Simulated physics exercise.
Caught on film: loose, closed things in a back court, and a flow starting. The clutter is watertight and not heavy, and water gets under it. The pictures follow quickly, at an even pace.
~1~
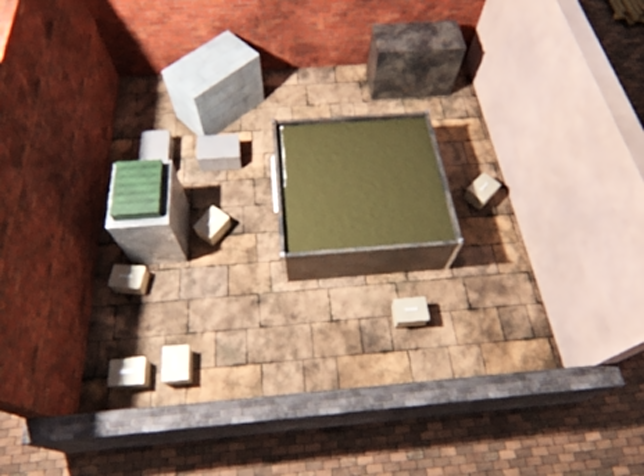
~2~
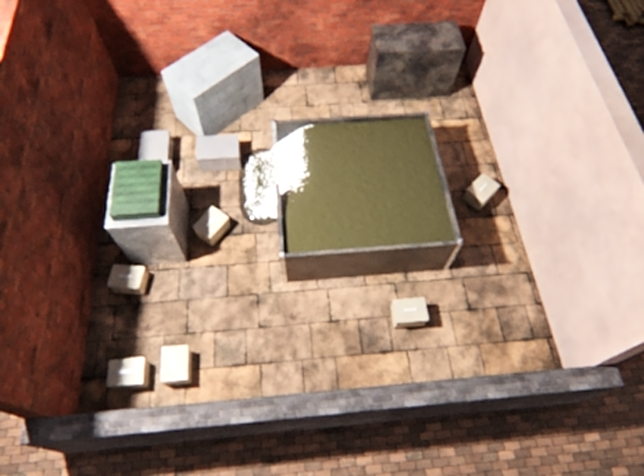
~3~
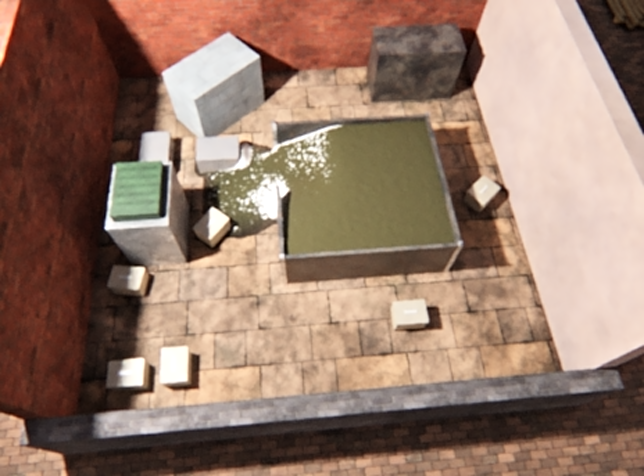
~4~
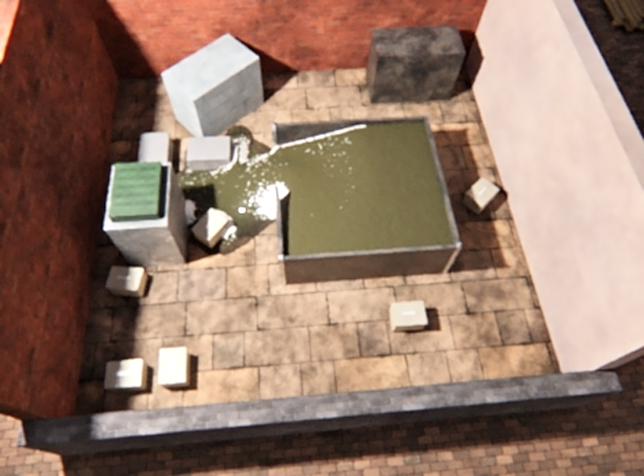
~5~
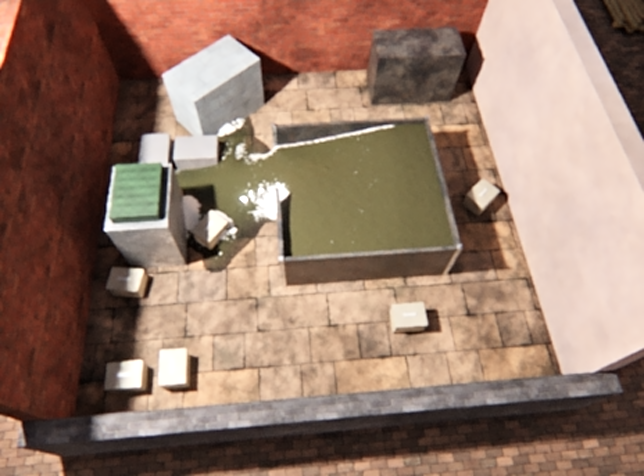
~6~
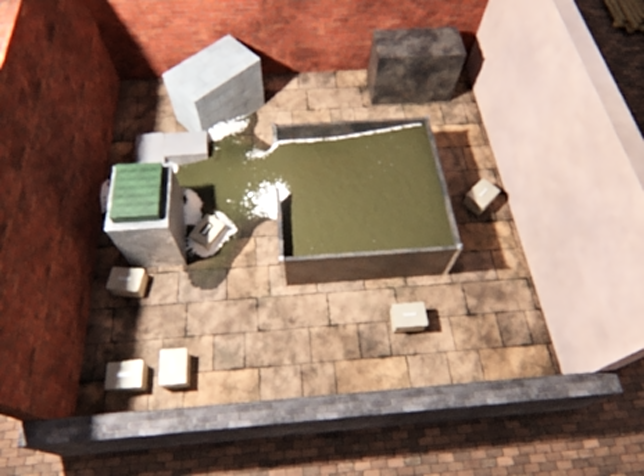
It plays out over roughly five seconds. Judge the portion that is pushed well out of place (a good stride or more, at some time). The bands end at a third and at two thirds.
That comes to at least two thirds.
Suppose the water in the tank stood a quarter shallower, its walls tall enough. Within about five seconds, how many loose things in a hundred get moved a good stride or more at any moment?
About 50 per cent.
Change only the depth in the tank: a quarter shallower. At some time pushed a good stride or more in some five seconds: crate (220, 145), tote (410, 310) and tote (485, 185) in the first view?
As listed: Shifted that much, not that far, not that far.
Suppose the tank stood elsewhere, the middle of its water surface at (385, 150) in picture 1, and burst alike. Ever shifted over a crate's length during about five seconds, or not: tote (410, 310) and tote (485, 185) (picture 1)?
One after the other: Under that, not that far.
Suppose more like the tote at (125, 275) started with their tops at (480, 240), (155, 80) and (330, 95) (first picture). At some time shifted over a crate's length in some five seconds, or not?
One after the other: Less than that, that far or more, less than that.
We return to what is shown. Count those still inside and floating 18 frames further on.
That makes 4.
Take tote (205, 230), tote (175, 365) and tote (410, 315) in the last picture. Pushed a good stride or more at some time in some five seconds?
In that order: Swept aside, shifted that much, no.
A moment on, 1 of 8 are well off their spots; 0 afloat.
Next, 3 of 8 are well off their spots; 1 afloat.
Later, 4 of 8 are well off their spots; 4 afloat.
In the end, 5 of 8 are well off their spots, and 6 have been at some point; 2 afloat.
